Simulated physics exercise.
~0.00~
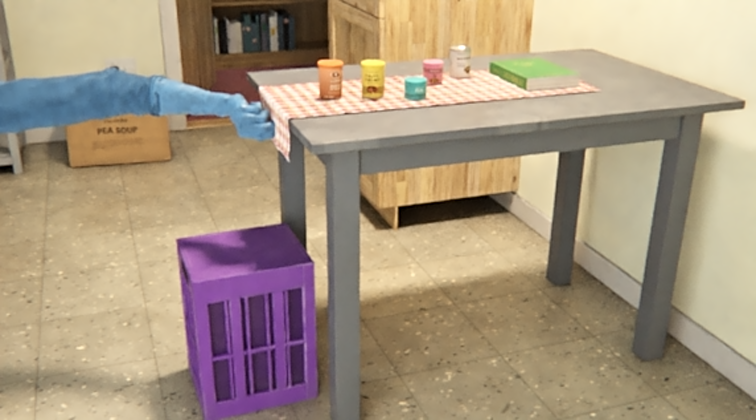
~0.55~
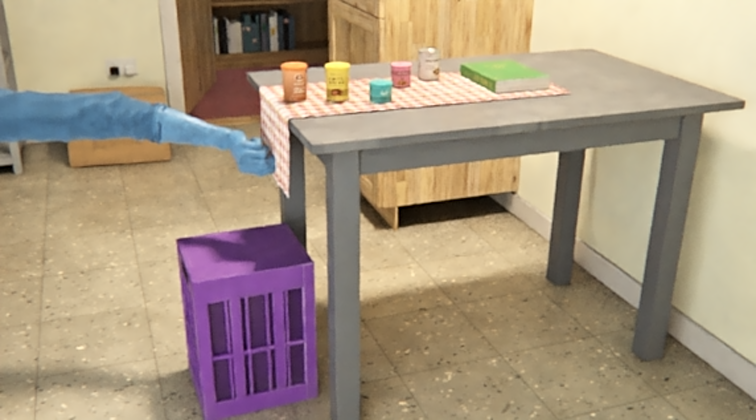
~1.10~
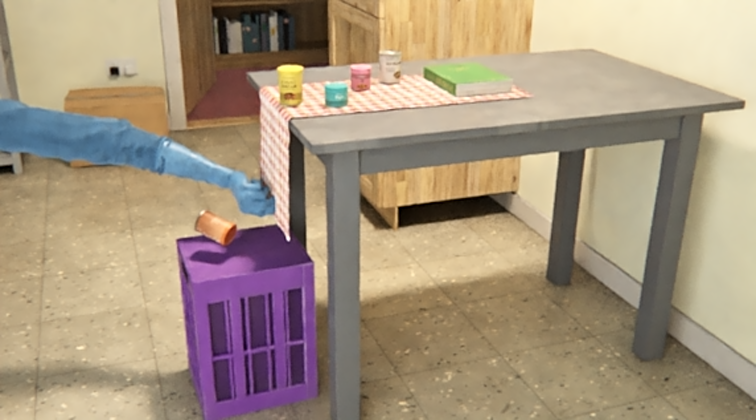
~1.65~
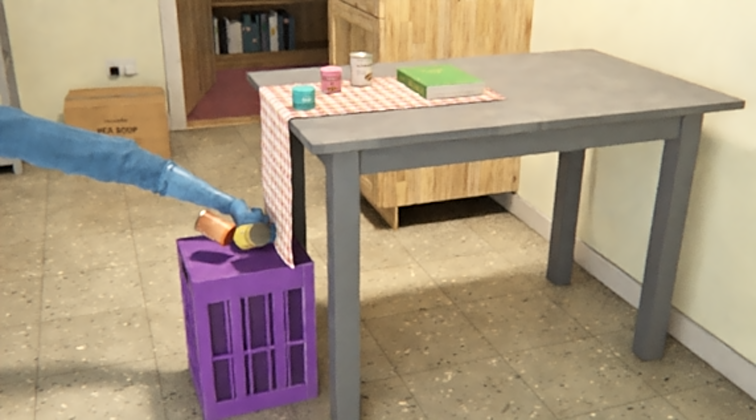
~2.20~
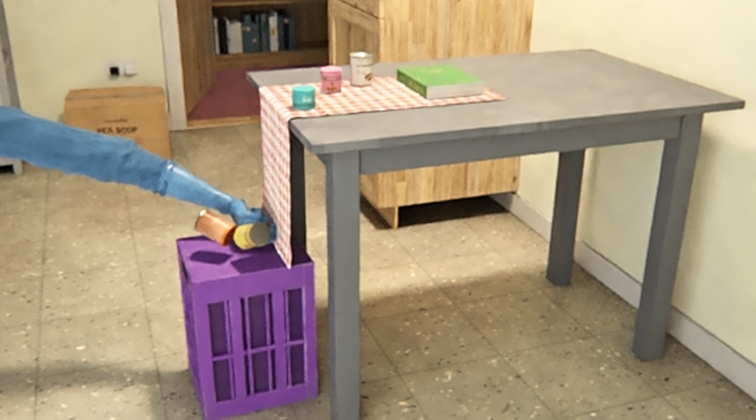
In a room with a speckled tile floor and pale walls, seen from a fixed, slightly raised view, a grey table stands with a purple crate on the floor below its left end. A red and white checked cloth on the table holds an orange can, a yellow can, a turquoise pot, a pink pot, a pale container and a green book. A blue-sleeved, blue-gloved arm draws the cloth leftward and down. The orange can drops onto the crate, then the yellow can follows, both on their sides. The hand stops with the hem at the crate, the other four things still on the table.
